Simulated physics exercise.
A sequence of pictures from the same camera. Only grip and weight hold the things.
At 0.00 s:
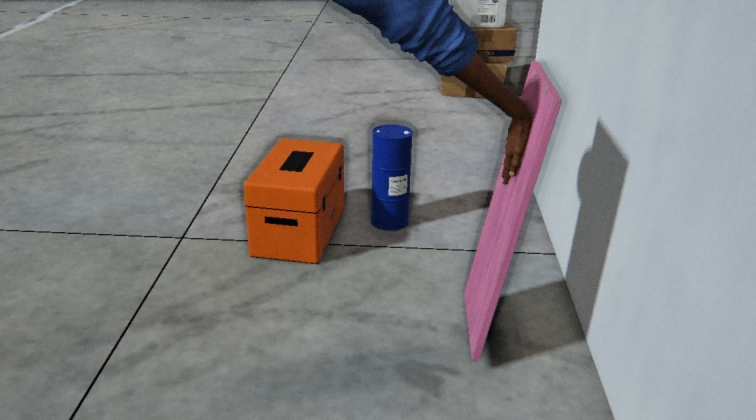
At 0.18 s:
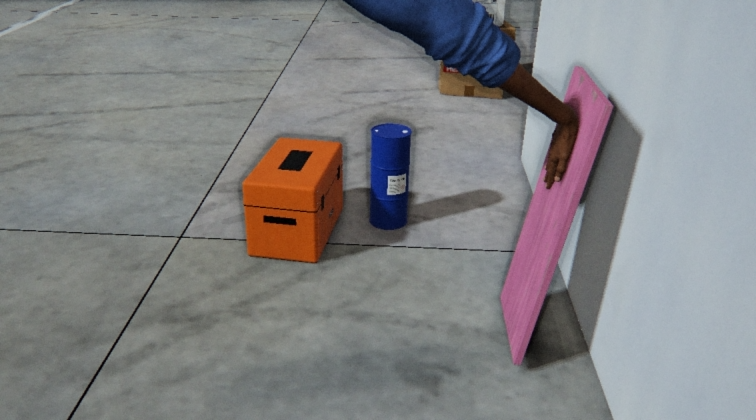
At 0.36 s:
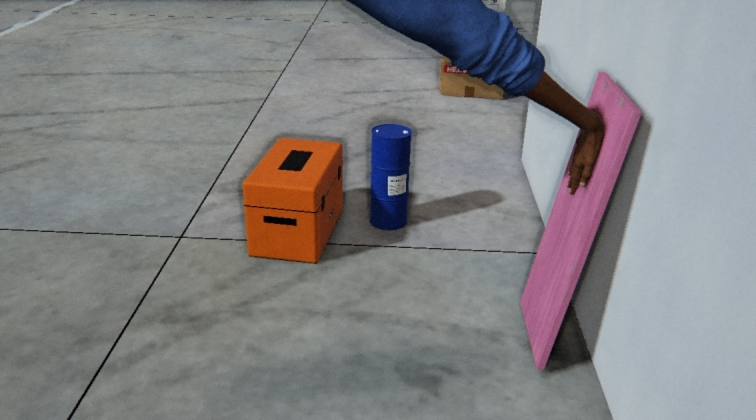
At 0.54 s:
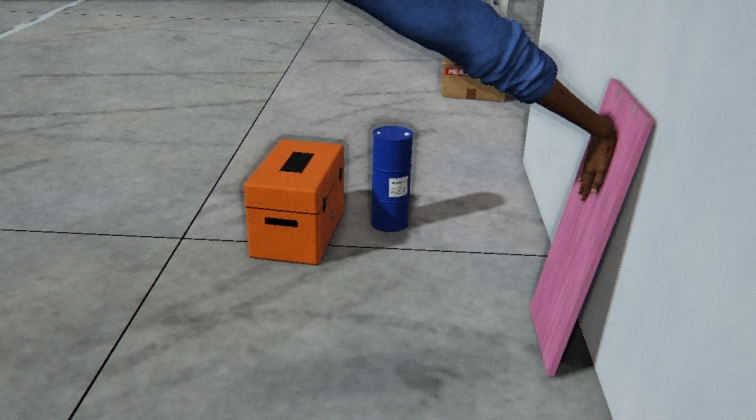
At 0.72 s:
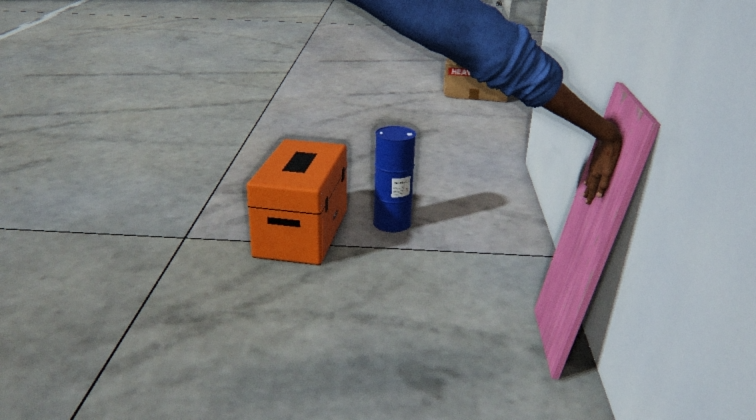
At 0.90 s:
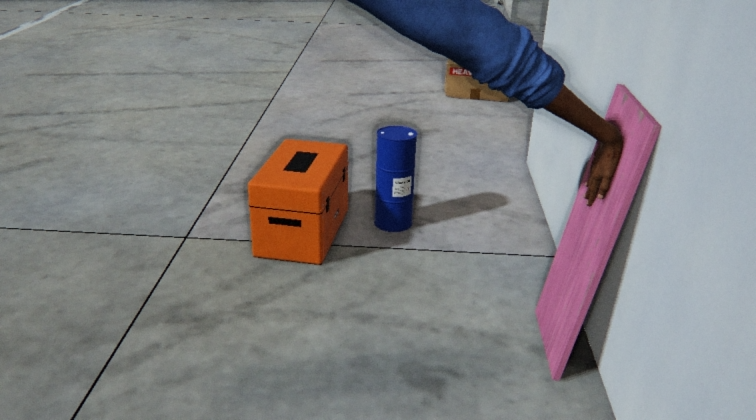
Pink board moving right under a person's hand and leaning against a white wall, beside an orange box and blue canister.
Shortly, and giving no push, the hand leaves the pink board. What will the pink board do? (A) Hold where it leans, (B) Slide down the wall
The answer is A.
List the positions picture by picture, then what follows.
The first frame shows on its way; pink board (505, 214); blue canister (391, 178).
The second frame shows on its way; pink board (547, 218); blue canister (390, 177).
The third frame shows on its way; pink board (571, 223); blue canister (390, 178).
The fourth frame shows on its way; pink board (582, 230); blue canister (391, 179).
The fifth frame shows propped up under the hand; pink board (587, 233); blue canister (394, 180).
The sixth frame shows propped up under the hand; pink board (588, 235); blue canister (395, 179).
After 1.10 s, no change.
After 1.40 s, pink board resting near (588, 235).
In the end (2.2 s), all 3 unmoved. At the end, from the last picture's camera, pink board near (588, 235). The board holds.
